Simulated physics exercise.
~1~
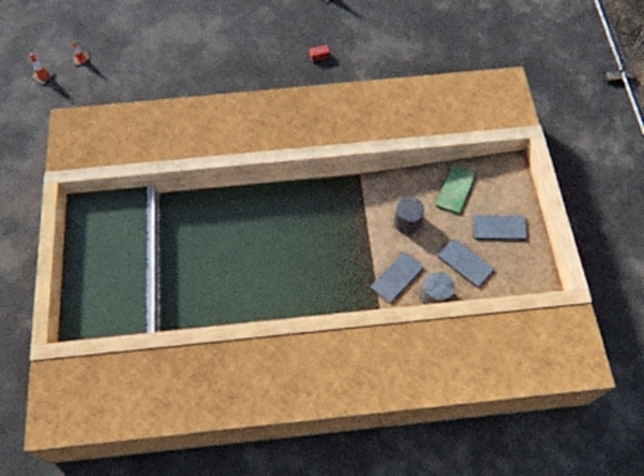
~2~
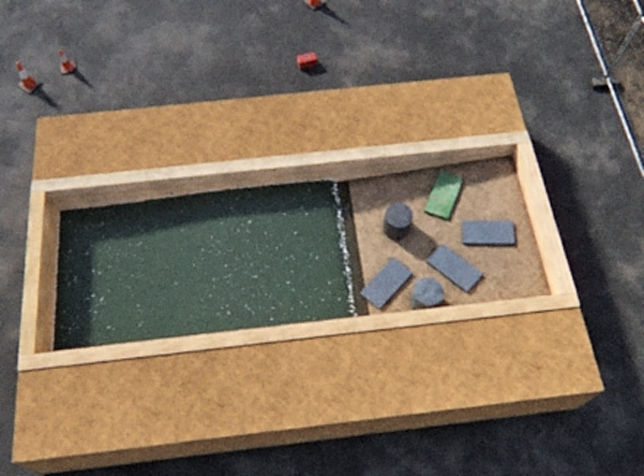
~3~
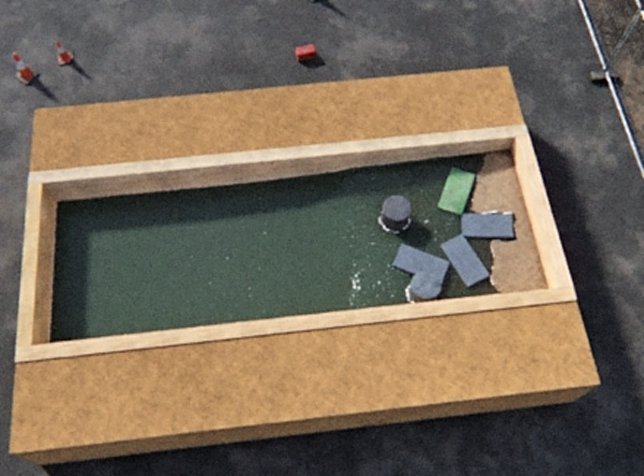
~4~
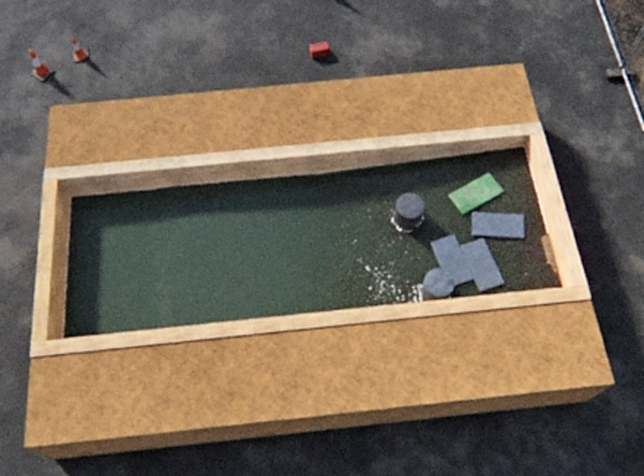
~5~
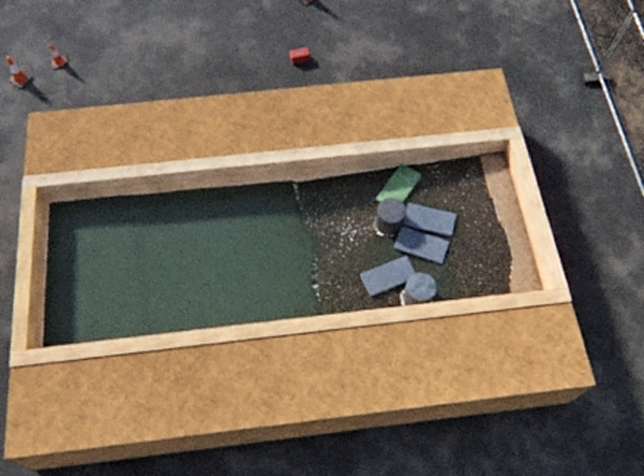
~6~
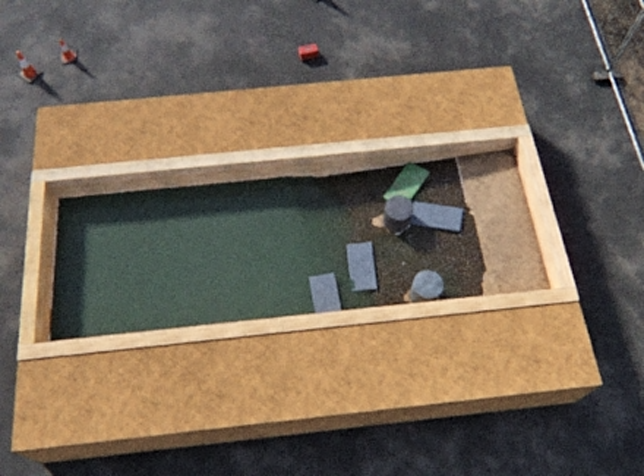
A walled sandy basin where released water surges right, shifts grey slabs and a green one, then draws back leftward, carrying two.
